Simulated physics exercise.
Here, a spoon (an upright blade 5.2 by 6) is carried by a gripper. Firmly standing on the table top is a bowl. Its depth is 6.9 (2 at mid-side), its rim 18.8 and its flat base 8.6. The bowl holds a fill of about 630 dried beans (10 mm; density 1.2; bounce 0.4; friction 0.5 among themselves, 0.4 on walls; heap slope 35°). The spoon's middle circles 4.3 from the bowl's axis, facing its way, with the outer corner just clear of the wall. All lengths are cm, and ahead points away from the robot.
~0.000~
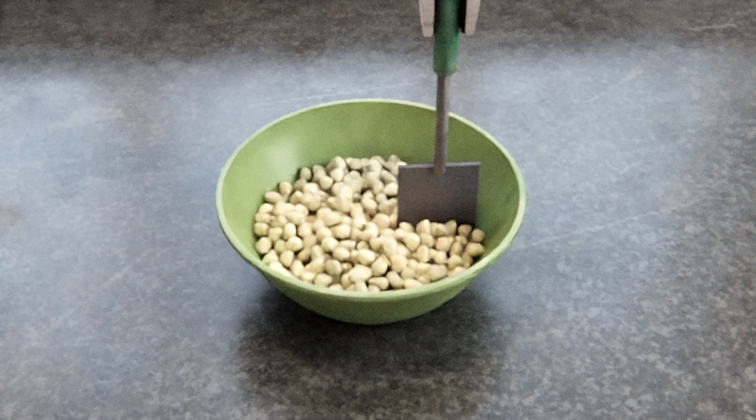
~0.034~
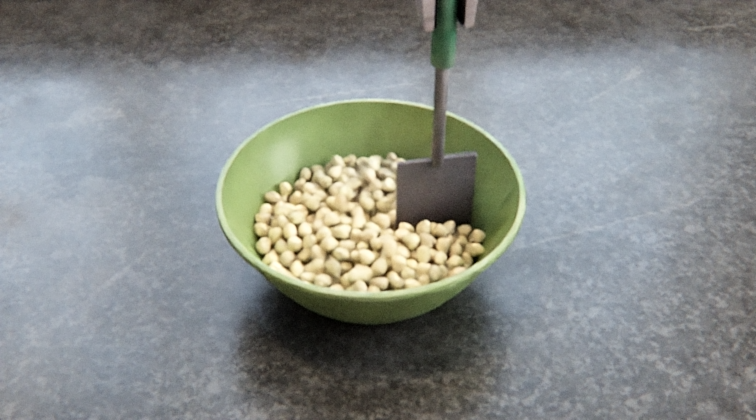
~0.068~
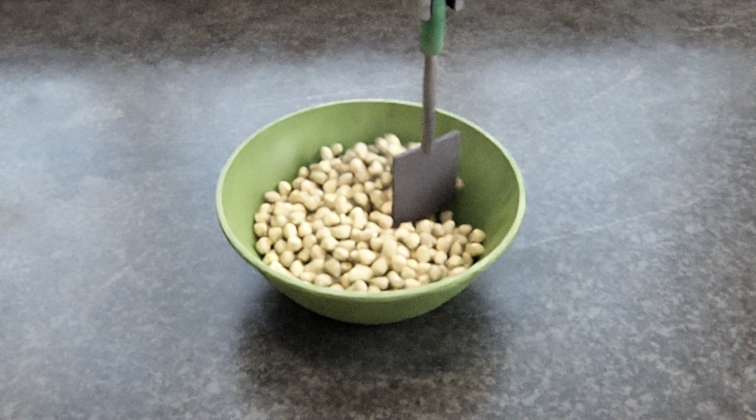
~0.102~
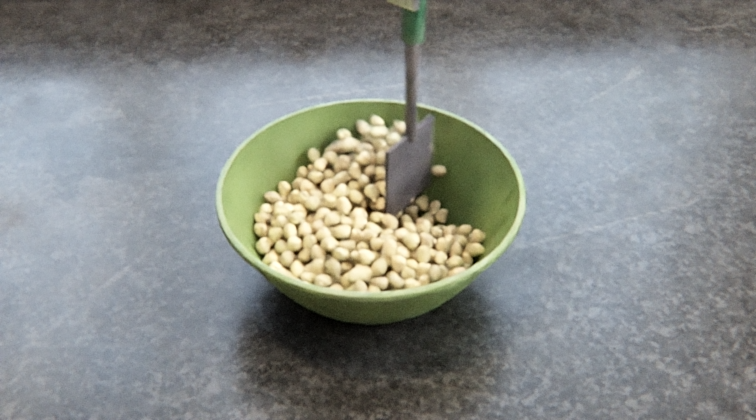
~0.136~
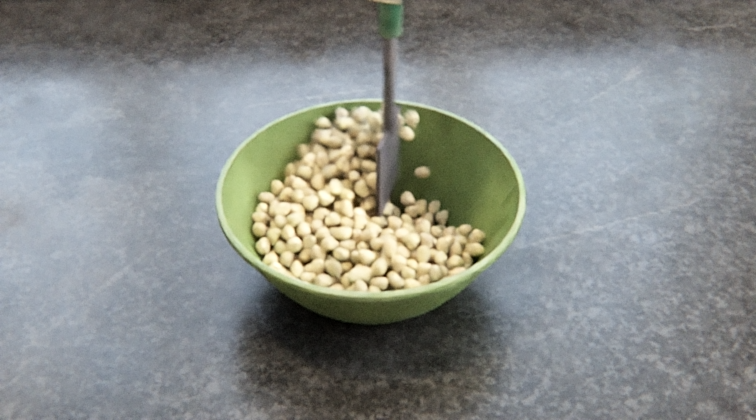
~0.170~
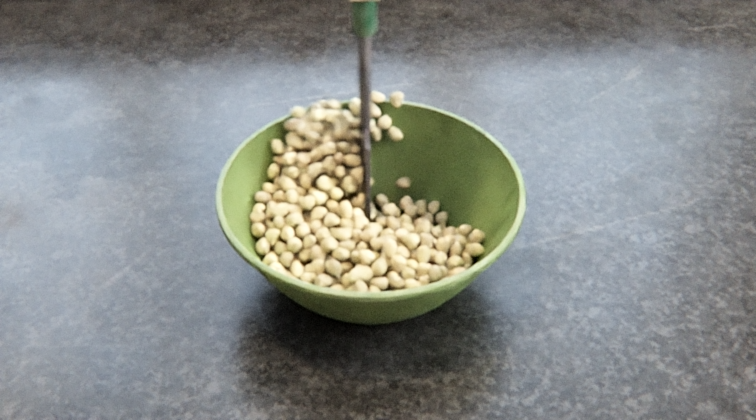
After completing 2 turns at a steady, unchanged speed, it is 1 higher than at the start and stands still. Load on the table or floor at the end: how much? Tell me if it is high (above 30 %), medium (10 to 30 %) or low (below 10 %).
It is medium, 10 to 30 %.
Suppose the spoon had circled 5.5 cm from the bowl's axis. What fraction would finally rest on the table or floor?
It would come to about 0 per cent.
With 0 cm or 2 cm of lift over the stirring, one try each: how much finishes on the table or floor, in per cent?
Close to 35 and 15 percent, in that order.
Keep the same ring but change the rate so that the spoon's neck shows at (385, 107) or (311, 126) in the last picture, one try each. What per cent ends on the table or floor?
Near 20 in a hundred for the first and near 45 in a hundred for the second.
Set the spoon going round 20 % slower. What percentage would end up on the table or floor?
Estimate: Near 15 in a hundred.
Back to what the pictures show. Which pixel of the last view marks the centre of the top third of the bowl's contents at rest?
Looks like roughly (409, 209) to me.
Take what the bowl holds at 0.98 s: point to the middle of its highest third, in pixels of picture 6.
Around (328, 266).
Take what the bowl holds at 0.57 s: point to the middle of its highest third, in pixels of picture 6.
I'd put its middle near (462, 200).
After 0.57 s, 338° round, highest piece 9 above the table; 538 in the bowl, 78 on the table or floor, 13 in flight or on the tool.
After 0.98 s, 225° round, highest piece 9 above the table; 489 in the bowl, 132 on the table or floor, 8 in flight or on the tool.
After 1.38 s, 0° round, highest piece 6 above the table; 487 in the bowl, 142 on the table or floor.
After 2.08 s, 0° round, highest piece 6 above the table; 487 in the bowl, 142 on the table or floor.
In the end, 487 in the bowl, 142 on the table or floor. That is 23 % on the table or floor.
